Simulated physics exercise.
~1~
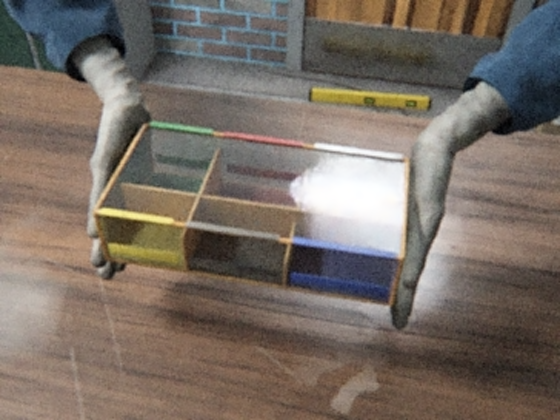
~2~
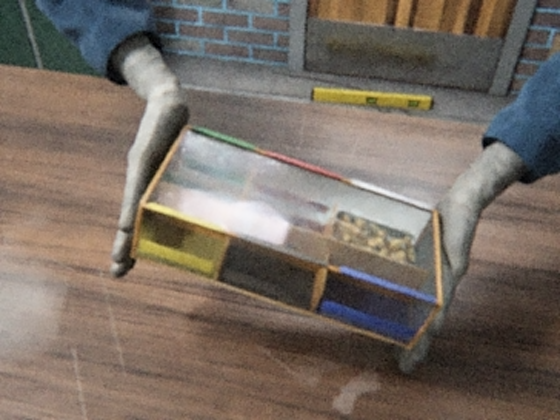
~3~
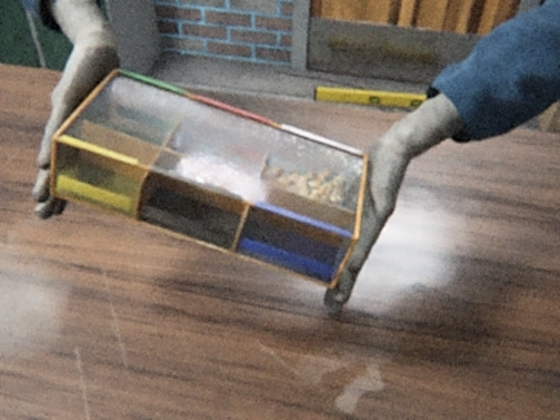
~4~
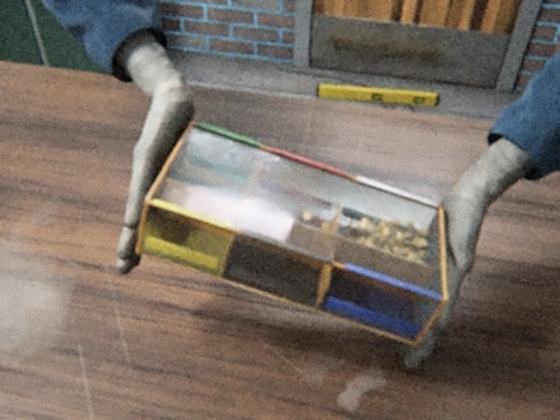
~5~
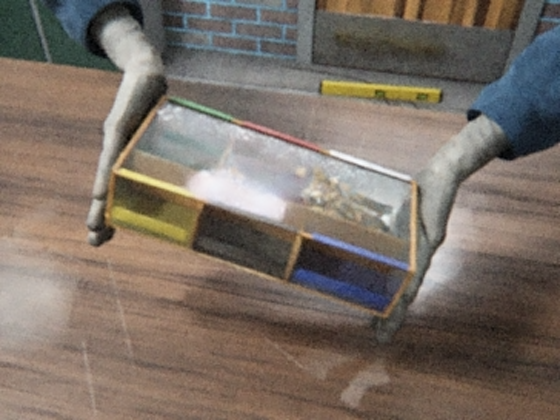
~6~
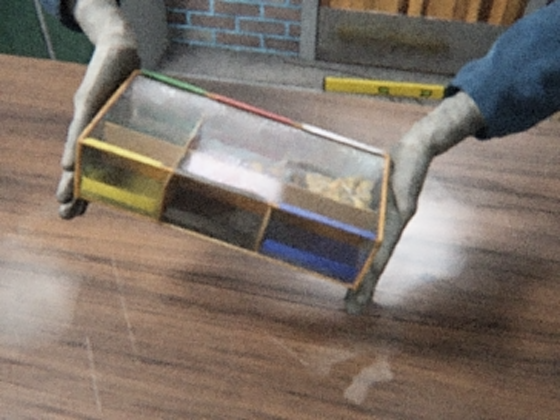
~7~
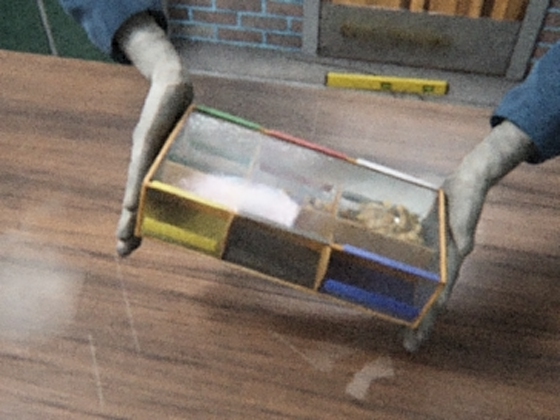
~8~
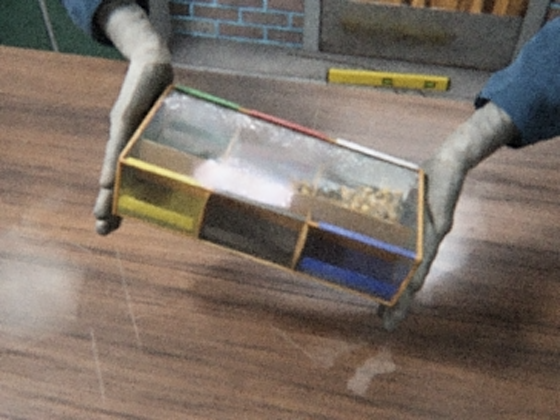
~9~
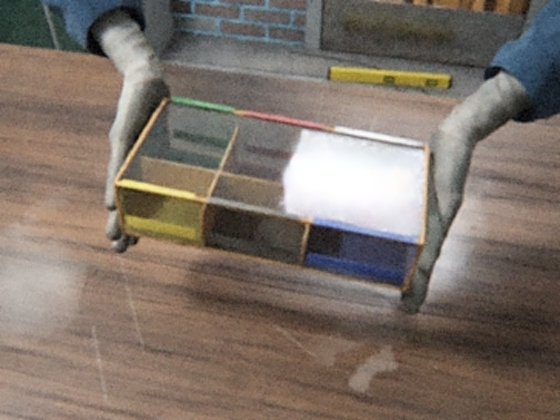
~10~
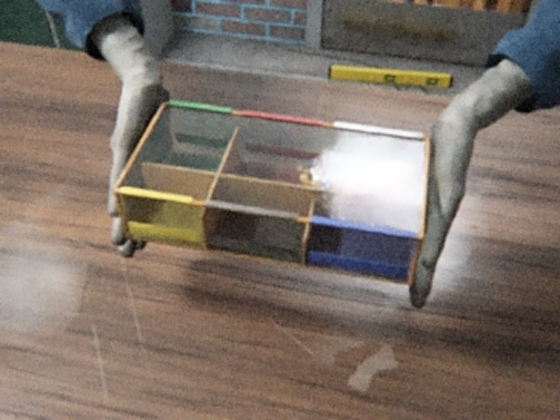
The video shows two gloved-looking hands holding a clear-lidded, divided box with coloured edges above a wooden table, tilting it down to the right and shaking it as small tan pieces shift inside, then levelling it, with bright glare covering the right-hand white-edged compartment at the end.
